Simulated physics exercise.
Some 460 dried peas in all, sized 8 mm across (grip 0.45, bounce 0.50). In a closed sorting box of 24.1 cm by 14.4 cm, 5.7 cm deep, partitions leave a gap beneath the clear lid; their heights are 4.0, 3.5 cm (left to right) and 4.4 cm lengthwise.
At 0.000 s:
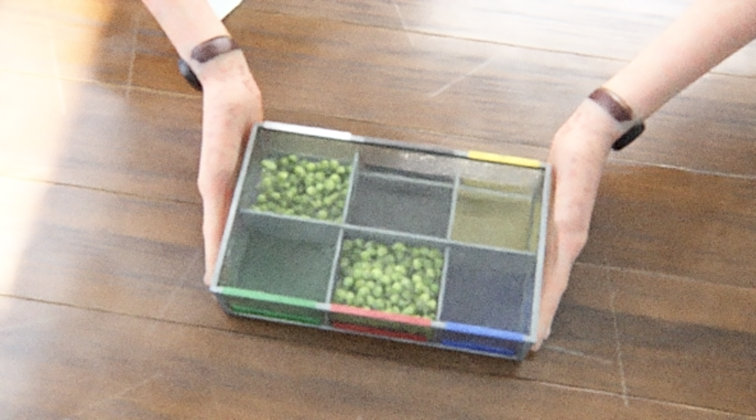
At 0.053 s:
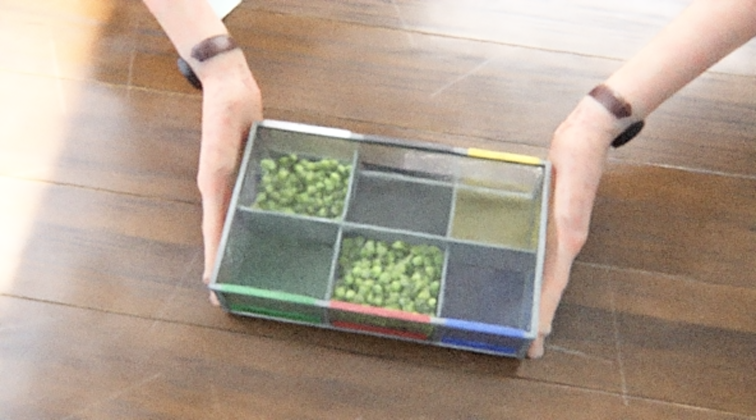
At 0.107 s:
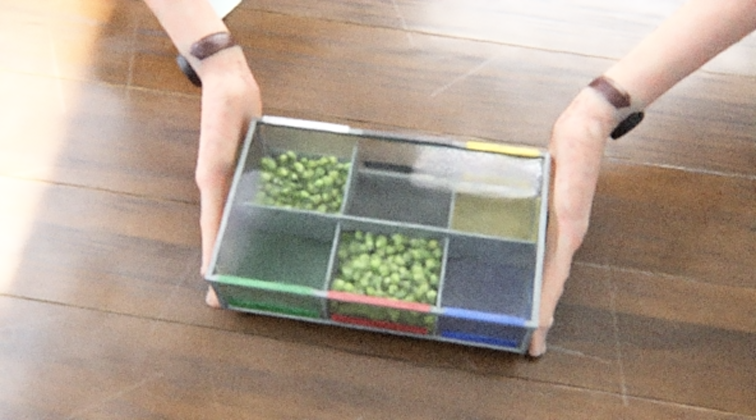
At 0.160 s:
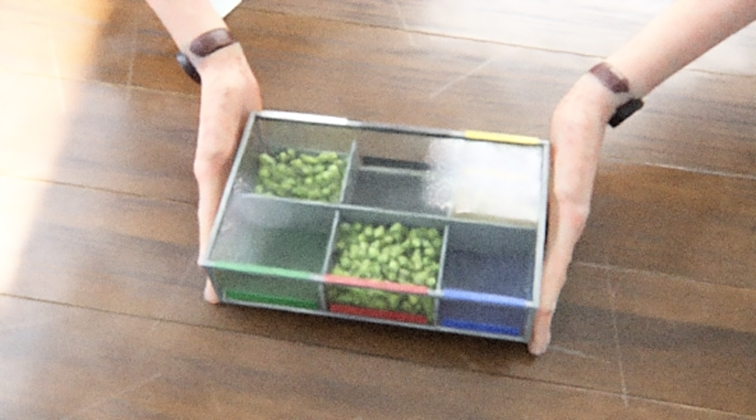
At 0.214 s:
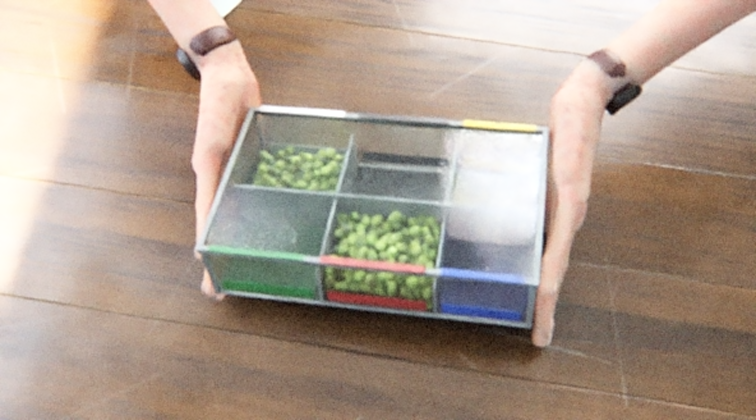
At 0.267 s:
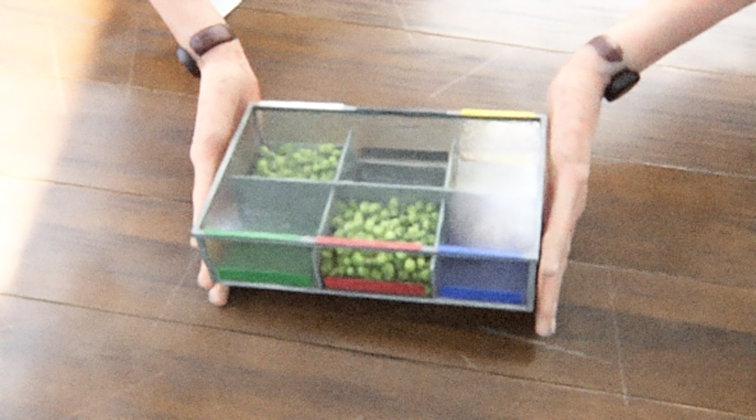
Two hands with dark bands on the wrists hold a clear-lidded box by its left and right ends above a brown wooden floor, seen from above by a still camera. The box has six compartments edged with coloured strips, with green peas in the back left and front middle ones. The hands steadily tilt the box, bringing its front side into view as pale glare shifts across the lid.
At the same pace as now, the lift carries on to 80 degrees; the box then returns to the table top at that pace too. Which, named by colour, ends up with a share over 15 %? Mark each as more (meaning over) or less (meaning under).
Red - more; blue - less; green - less; yellow - less; white - more; black - less.
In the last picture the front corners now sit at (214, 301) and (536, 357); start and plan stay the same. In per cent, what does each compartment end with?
Each compartment ends with, in per cent, red 60, blue 5, green 0, yellow 0, white 30 and black 0.
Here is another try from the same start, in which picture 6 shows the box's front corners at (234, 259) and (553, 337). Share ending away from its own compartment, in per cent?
I'd put it at about 45 per cent.
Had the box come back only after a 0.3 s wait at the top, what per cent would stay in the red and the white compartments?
In that case red keeps 55% and white keeps 40%.
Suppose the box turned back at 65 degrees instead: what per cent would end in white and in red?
You'd find white with 40 % and red with 55 %.
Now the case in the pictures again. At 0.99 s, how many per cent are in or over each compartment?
You'd find red at 60, blue at 0, green at 0, yellow at 0, white at 40 and black at 0 per cent.
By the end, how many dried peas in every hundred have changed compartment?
10 percent.
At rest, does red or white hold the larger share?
Red.
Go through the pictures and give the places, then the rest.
In the first picture, box tilt 0 degrees, front corners at (216, 288) and (531, 338); red 65 %, white 35 %.
In the second picture, box tilt 1 degrees, front corners at (215, 285) and (531, 334).
In the third picture, box tilt 5 degrees, front corners at (212, 276) and (532, 323), lowest corner left back.
In the fourth picture, box tilt 10 degrees, front corners at (208, 263) and (533, 304), lowest corner left back.
In the fifth picture, box tilt 15 degrees, front corners at (203, 248) and (533, 281), lowest corner left back.
In the sixth picture, box tilt 20 degrees, front corners at (198, 232) and (532, 256), lowest corner left back; red 65 %, white 35 %. Its pace works out near 100 degrees a second.
After 0.99 s, tilt 79 degrees; red 60 %, white 40 %.
After 1.47 s, tilt 34 degrees; red 55 %, white 40 %, black 5 %.
After 2.03 s, tilt 0 degrees; red 55 %, white 40 %, black 5 %.
At rest (2.4 s), red 55 %, blue 0 %, green 0 %, yellow 0 %, white 40 %, black 5 %.
